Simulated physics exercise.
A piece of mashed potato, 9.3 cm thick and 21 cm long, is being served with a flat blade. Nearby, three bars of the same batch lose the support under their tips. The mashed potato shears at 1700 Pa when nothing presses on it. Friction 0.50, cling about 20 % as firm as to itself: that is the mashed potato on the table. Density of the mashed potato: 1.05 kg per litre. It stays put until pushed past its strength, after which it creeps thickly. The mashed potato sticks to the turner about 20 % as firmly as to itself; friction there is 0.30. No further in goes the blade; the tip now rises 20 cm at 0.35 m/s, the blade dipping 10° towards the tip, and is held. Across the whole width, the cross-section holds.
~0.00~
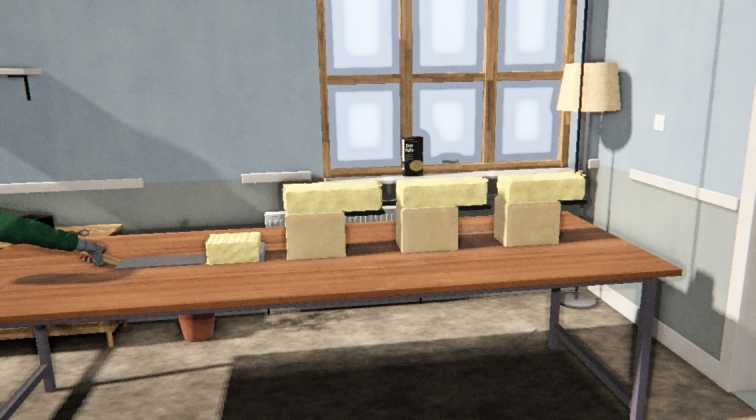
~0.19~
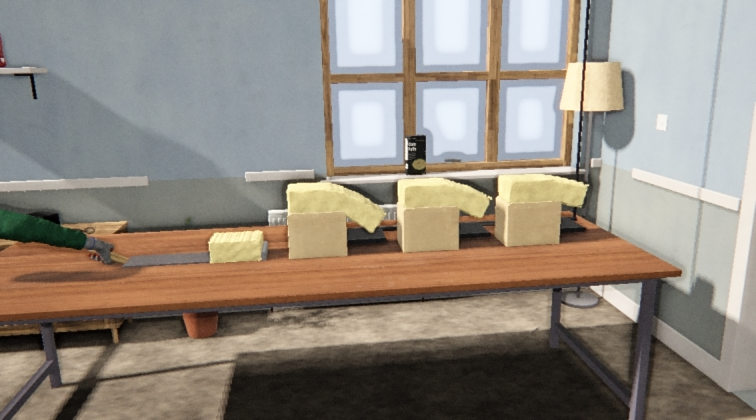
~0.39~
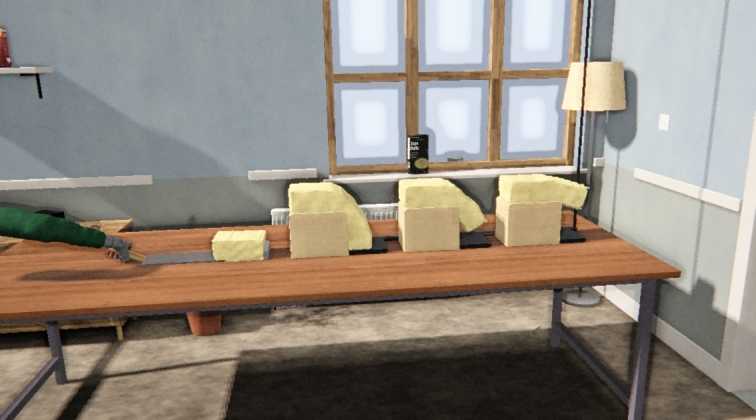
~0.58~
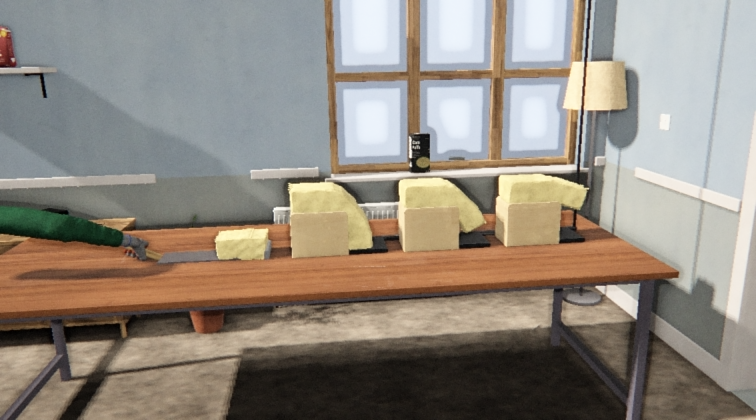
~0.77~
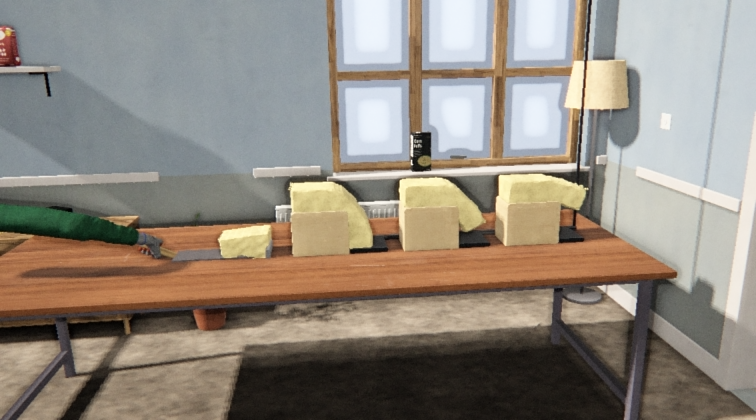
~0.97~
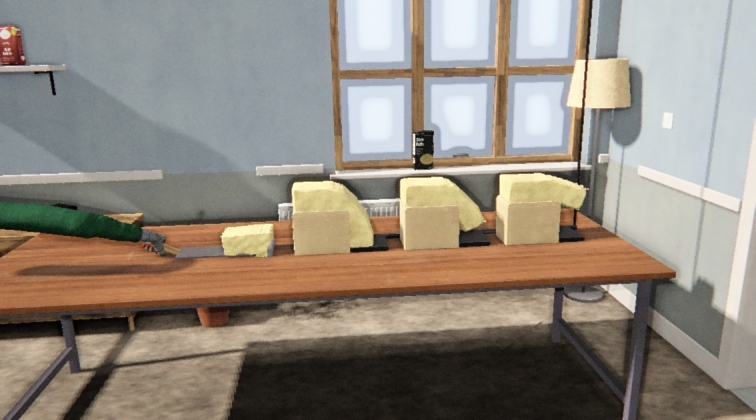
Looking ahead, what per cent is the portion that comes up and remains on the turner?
Lab note: Portion retained on turner around 100 per cent.
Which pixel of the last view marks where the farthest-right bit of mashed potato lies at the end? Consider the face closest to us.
Near (272, 197), I'd say.
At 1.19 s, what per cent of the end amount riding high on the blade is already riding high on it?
Near 50 in a hundred.
After 1.19 s, the tip is 8.2 cm up.
After 1.46 s, the tip is 18 cm up.
After 1.73 s, the tip is 20 cm up and 100 % is riding high on the blade.
After 2.00 s, the tip is 20 cm up and 100 % is riding high on the blade.
After 2.10 s, at the end, the tip is 20 cm up and 100 % is riding high on the blade.
